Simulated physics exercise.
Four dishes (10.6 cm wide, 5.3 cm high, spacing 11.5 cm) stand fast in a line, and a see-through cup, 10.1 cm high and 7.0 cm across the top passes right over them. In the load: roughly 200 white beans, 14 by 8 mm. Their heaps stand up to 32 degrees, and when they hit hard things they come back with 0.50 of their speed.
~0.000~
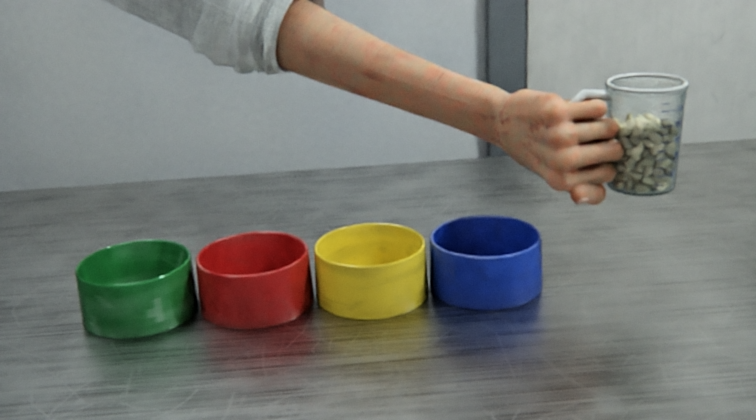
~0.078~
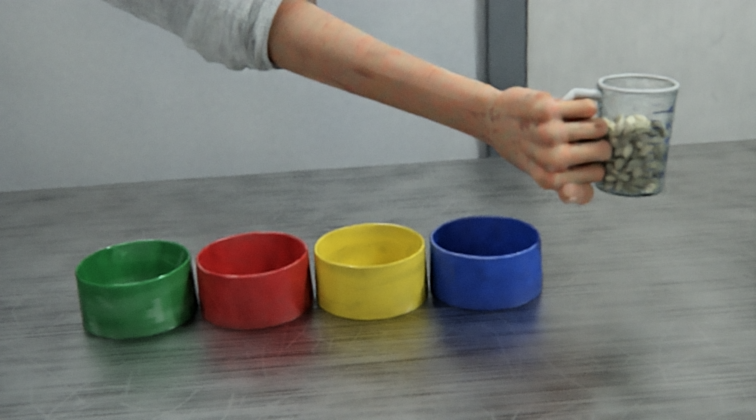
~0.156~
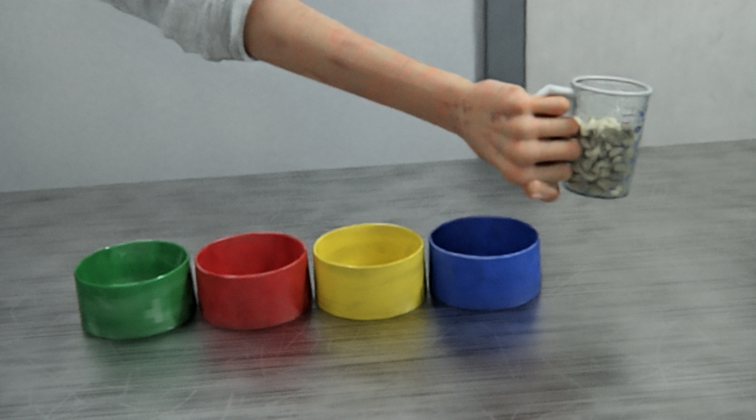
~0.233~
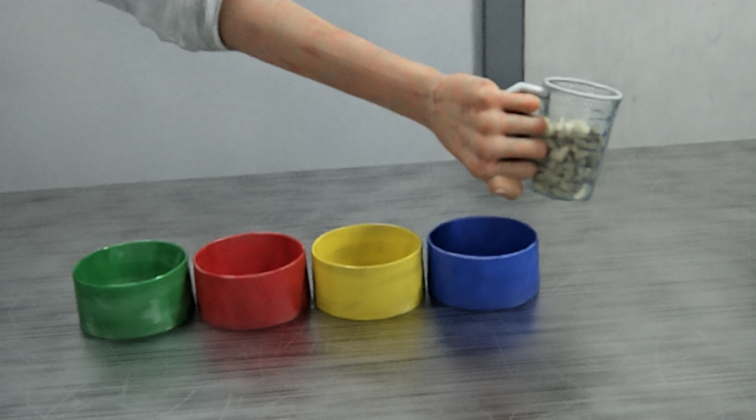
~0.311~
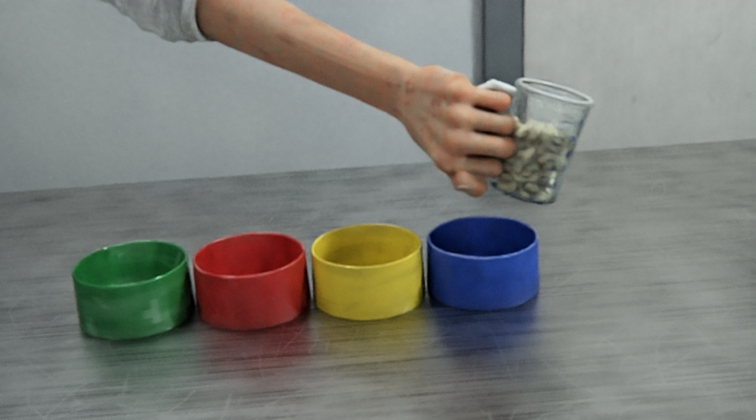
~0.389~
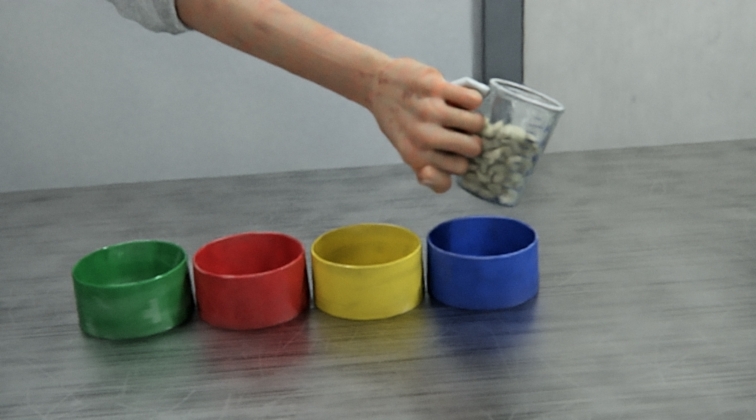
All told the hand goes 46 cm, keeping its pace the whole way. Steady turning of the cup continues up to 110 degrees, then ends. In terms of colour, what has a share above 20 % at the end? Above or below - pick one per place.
Red dish: Above; blue dish: Below; green dish: Below; yellow dish: Below; counter: Below.
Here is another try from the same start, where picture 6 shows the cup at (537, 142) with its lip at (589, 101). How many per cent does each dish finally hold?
Dish by dish: Red 100 per cent, blue 0 per cent, green 0 per cent, yellow 0 per cent.
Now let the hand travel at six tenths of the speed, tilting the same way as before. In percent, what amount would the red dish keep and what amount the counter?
Red 90, counter 0.
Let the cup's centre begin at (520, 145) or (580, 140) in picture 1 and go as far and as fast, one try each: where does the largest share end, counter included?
Largest amount - try one: Green, try two: Green.
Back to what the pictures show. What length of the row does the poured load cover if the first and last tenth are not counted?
Close to 6 centimetres along the dishes.
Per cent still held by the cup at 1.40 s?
100 %.
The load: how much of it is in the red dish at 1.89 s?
Close to 45 per cent at that point.
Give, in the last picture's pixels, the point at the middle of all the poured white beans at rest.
About (254, 284).
Then, at 1.00 s, tilt 64 degrees; cup holds 100 %.
After 1.40 s, tilt 91 degrees; cup holds 100 %.
After 1.89 s, tilt 110 degrees; cup holds 55 %, red 45 %.
In the end, at 3.2 s, red 100 %, blue 0 %, green 0 %, yellow 0 %, counter 0 %.
